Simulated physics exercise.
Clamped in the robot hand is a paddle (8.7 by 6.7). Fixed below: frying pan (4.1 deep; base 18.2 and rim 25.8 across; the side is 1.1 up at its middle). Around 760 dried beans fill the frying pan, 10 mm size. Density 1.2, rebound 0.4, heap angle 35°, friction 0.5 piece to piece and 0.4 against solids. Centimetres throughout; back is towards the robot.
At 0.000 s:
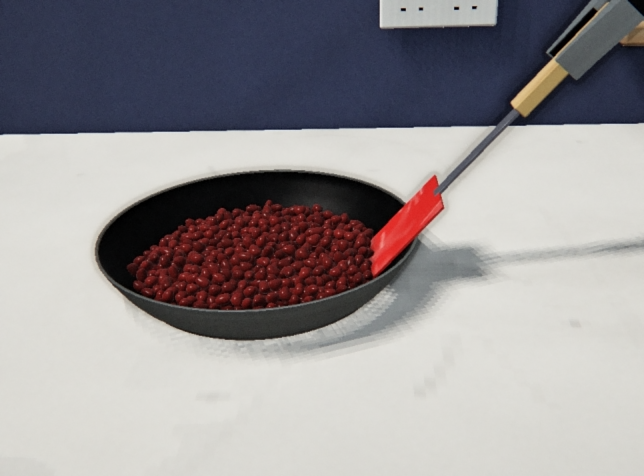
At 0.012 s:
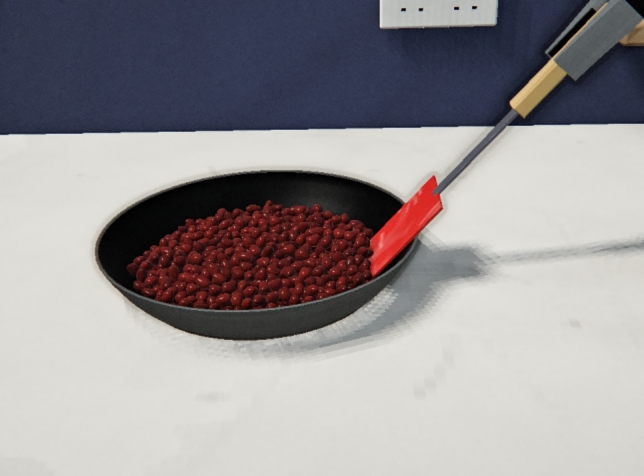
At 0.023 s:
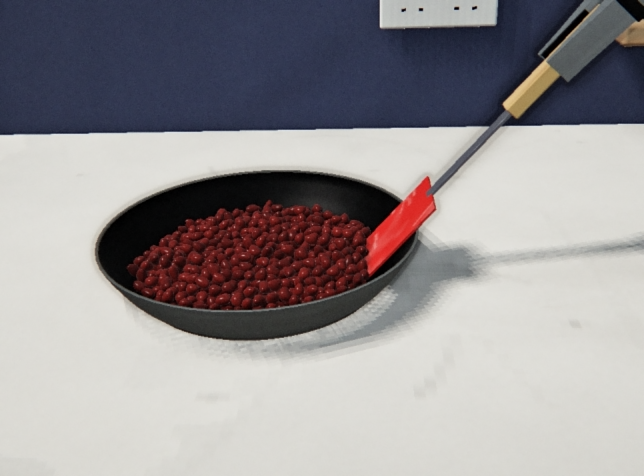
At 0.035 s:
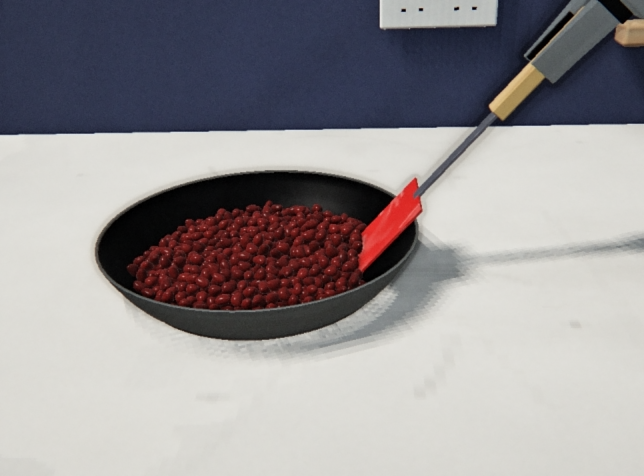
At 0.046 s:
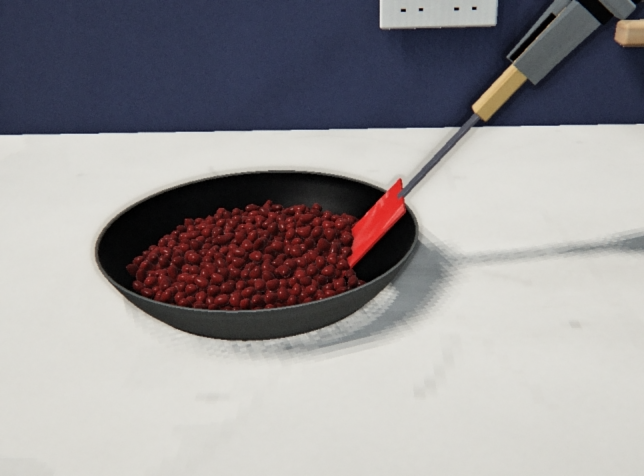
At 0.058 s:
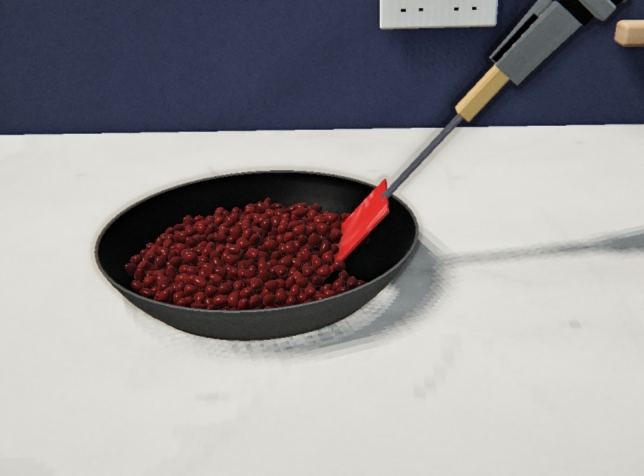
A red paddle in a robot hand pushes dark red beans leftward in a frying pan.
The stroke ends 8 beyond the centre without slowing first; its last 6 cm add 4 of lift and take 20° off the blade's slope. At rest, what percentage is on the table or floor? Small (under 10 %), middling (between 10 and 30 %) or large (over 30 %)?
On the table or floor the share is middling, between 10 and 30 %.
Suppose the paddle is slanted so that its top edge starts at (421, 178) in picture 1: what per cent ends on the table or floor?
Some 15 per cent.
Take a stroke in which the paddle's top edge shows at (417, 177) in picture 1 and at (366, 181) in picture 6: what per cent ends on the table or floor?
Some 15 per cent.
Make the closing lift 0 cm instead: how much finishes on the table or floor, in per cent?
Some 5 per cent.
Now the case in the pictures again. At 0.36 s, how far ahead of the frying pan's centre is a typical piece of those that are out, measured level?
Some 22 cm.
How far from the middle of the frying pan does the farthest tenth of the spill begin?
Roughly 35 cm.
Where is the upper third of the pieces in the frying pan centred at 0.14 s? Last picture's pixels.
At about (211, 237).
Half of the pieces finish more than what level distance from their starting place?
About 3 cm.
By 0.10 s, sloping 49°, highest piece 6 above the table; 760 in the frying pan.
By 0.14 s, sloping 43°, highest piece 7 above the table; 760 in the frying pan.
By 0.36 s, sloping 29°, highest piece 6 above the table; 629 in the frying pan, 125 on the table or floor, 6 on the blade or in flight.
By 1.41 s, sloping 29°, highest piece 5 above the table; 629 in the frying pan, 131 on the table or floor.
Final count, 629 in the frying pan, 131 on the table or floor. That is 17 % on the table or floor.
